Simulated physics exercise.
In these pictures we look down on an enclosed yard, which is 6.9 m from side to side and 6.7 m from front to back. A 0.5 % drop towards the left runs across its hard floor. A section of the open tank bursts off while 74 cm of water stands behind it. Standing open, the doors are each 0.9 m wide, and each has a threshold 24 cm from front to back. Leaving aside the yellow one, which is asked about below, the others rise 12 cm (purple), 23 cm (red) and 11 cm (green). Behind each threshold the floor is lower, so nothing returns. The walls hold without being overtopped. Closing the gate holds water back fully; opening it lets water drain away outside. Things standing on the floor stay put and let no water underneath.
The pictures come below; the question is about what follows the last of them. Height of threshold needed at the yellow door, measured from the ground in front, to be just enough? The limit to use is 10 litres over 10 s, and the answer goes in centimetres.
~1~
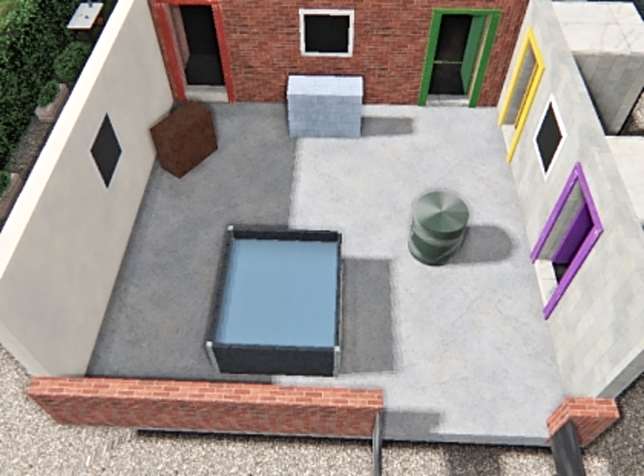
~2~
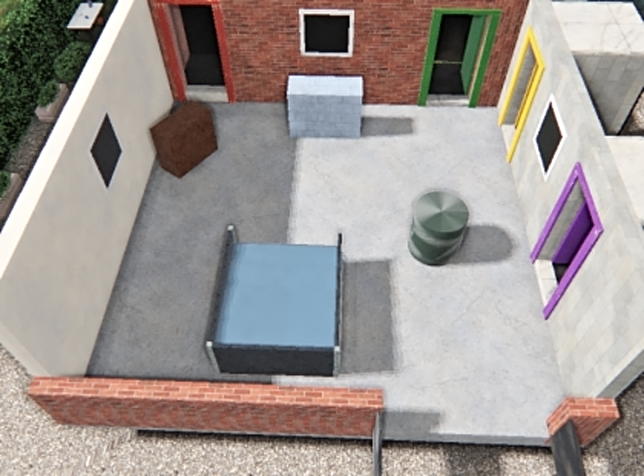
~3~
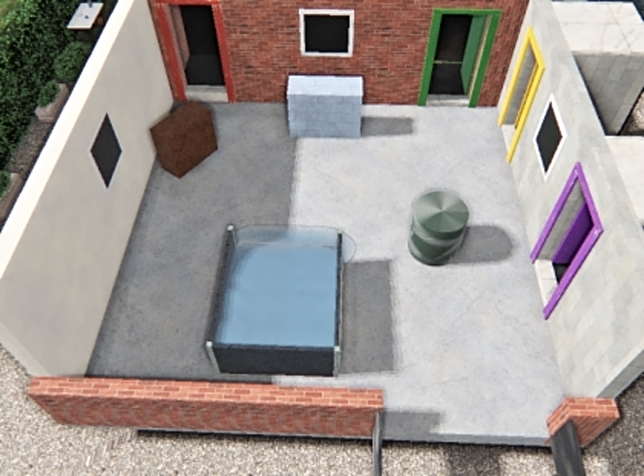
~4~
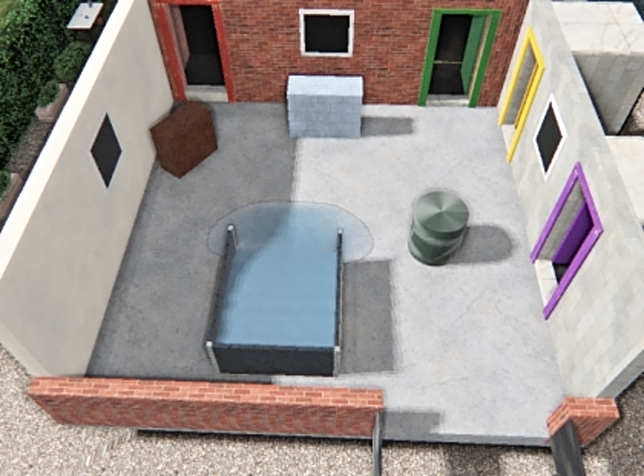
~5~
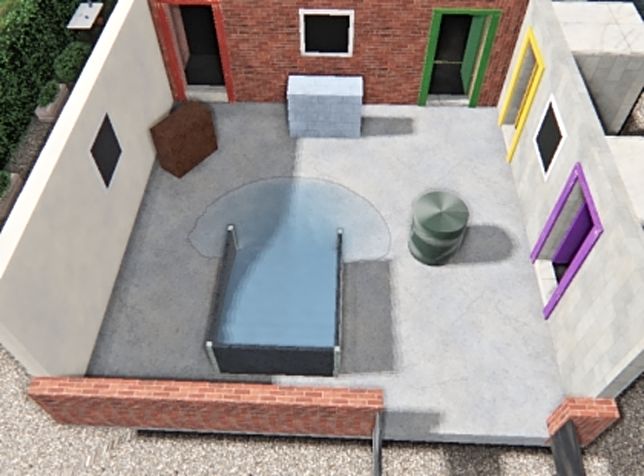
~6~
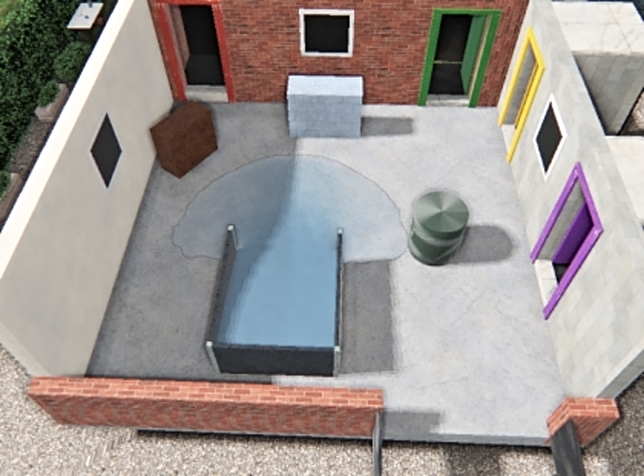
Approximately 16 cm.
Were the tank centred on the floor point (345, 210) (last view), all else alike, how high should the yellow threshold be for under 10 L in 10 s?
About 22 centimetres.
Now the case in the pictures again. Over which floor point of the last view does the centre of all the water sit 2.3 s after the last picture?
(301, 175).
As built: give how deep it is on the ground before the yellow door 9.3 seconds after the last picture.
The depth there is around 6.5 cm.
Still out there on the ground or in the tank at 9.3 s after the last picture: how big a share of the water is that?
Some 90 %.
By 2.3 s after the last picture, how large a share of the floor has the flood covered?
Wet share: Around 55 %.
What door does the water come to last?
Purple.
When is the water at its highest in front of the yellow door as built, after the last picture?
The depth peaks at about 2.8 seconds.
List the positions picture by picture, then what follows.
In the first picture, still water, 74 cm deep, in the open tank at (280, 287); the yellow door at (519, 101) is dry.
In the second picture, the gap is on the far side, the front 0.3 m out at a hidden place; the back of the open tank holds 74 cm.
In the third picture, the front is at (259, 228), 0.7 m from the gap on the far side; 1.2 m2 of floor is wet, 74 cm left at the back.
In the fourth picture, water pours out on the far side and has run 1.3 m, to (262, 205); about 10 cm deep outside, 71 cm at the back.
In the fifth picture, water pours out on the far side and has run 1.9 m, to (269, 181); about 8 cm deep outside, 62 cm at the back.
In the sixth picture, the front is at (275, 159), 2.5 m from the gap on the far side; 6.9 m2 of floor is wet, 63 cm left at the back; 2.9 m in a straight line remain to the yellow door at (519, 101).
Then, 0.7 s after the last picture water covers 35 % of the floor, deepest (34 cm) near (305, 138); it has not reached the yellow door.
Then, 2.3 s after the last picture water covers 55 % of the floor, deepest (38 cm) near (174, 101); 12 cm at the yellow door, 0 litres in over its 7 cm threshold.
Then, 9.3 s after the last picture water covers 95 % of the floor, deepest (10 cm) near (106, 313); 7 cm at the yellow door, 102 litres in over its 7 cm threshold.
At the yellow door as built, the water peaked near 19 cm, 2.7 s after the last picture.
With a threshold of 13.5 cm, 22 litres would have come in within the 10 s; with 18 cm, 5 litres. So under 10 litres takes about 16 cm.
